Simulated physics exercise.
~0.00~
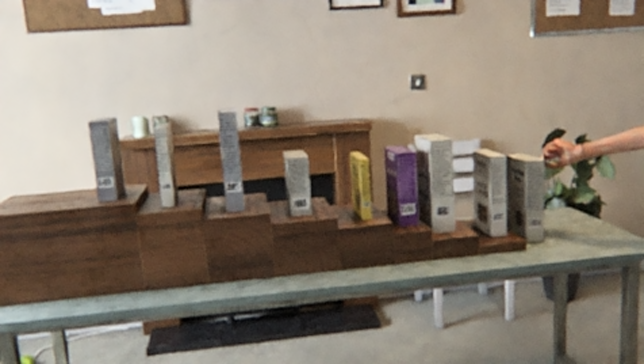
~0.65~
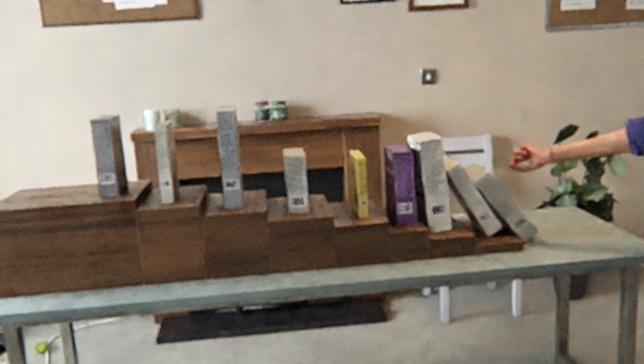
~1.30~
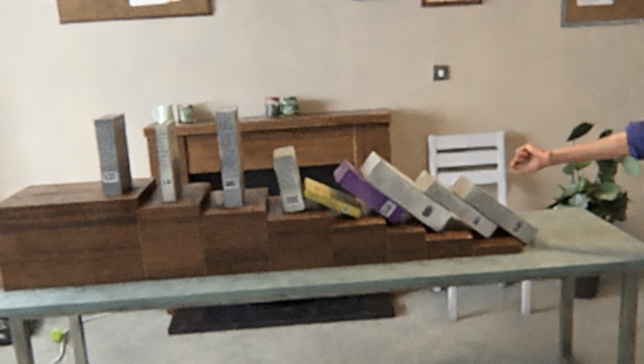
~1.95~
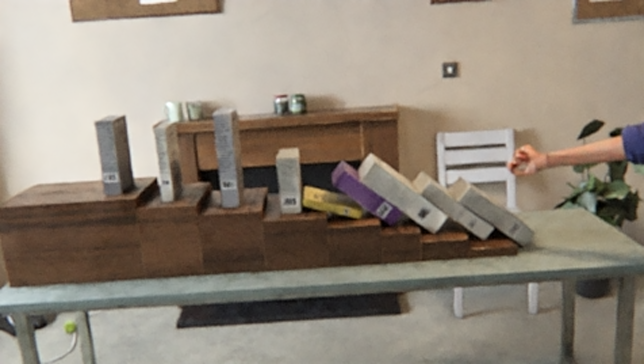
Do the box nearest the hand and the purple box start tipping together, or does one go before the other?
The box nearest the hand goes first. It is already leaning left while the purple box still stands upright, and the purple one tips only afterwards.
